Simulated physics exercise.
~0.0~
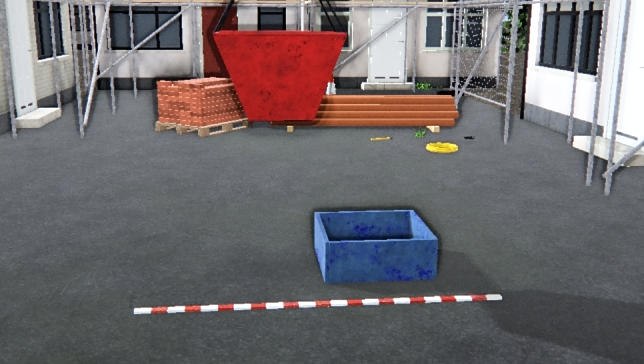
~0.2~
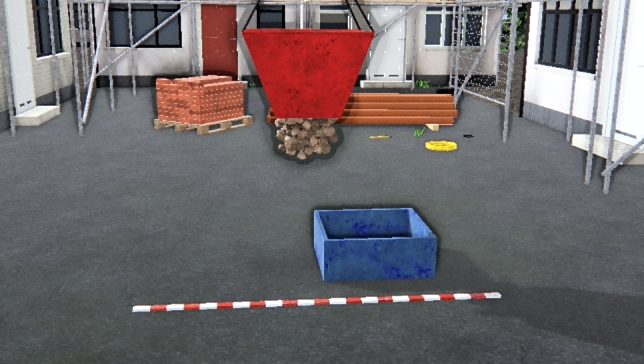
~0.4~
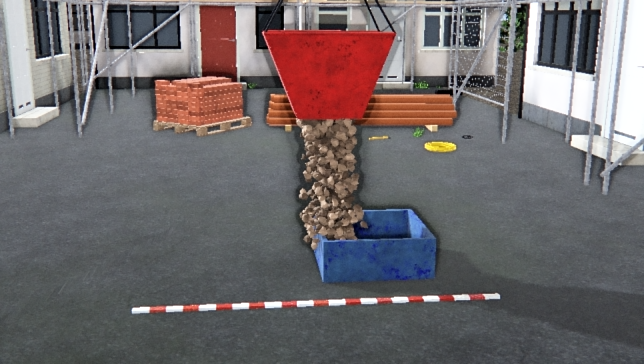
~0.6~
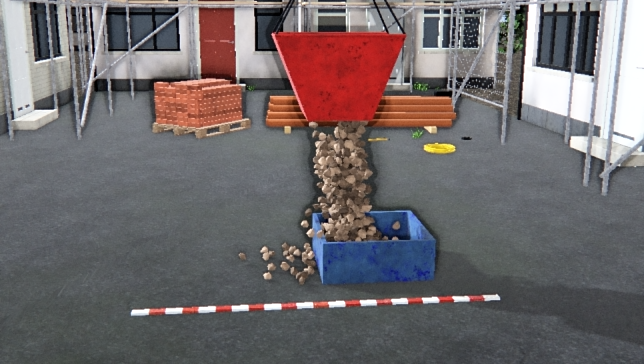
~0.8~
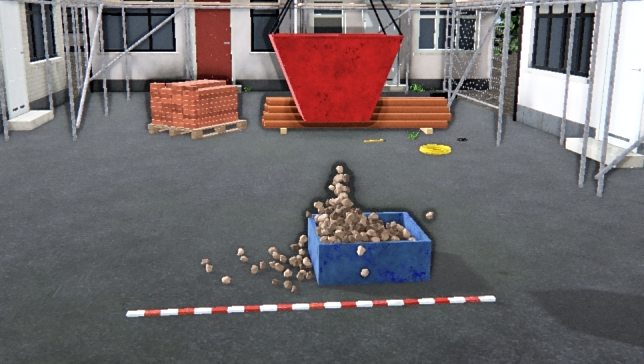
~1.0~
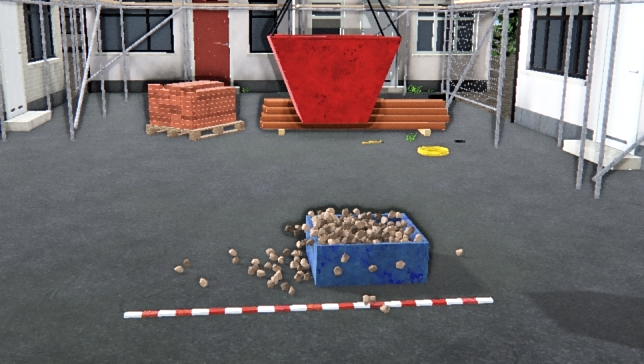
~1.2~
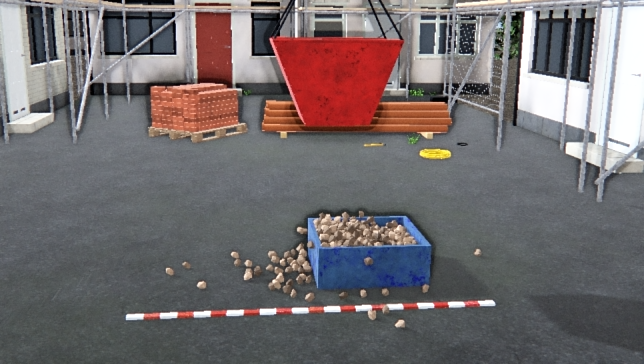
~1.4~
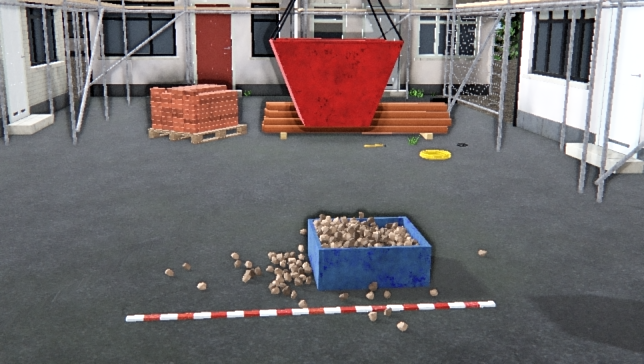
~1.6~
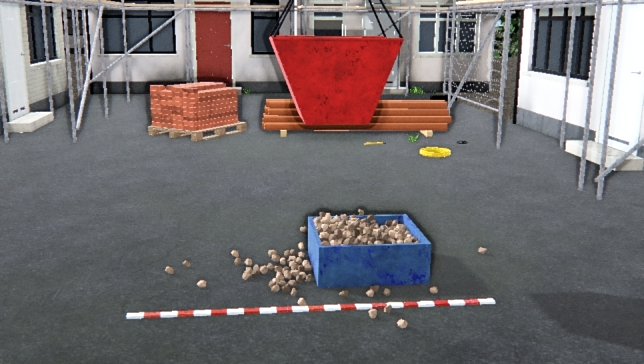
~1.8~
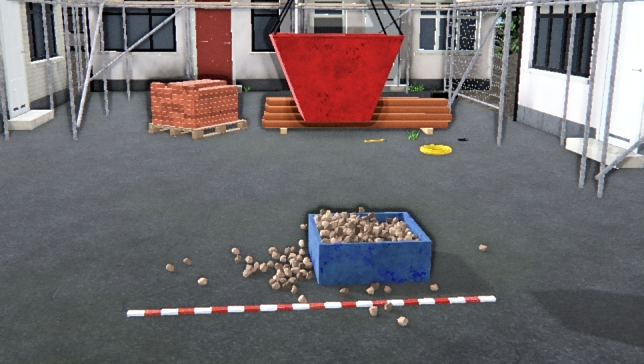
A red hopper hanging from cables swung rightwards across a paved yard and poured brown stones from its bottom into a blue bin, filling it to the brim, while some spilled on the ground, mostly to the left, and lay still.
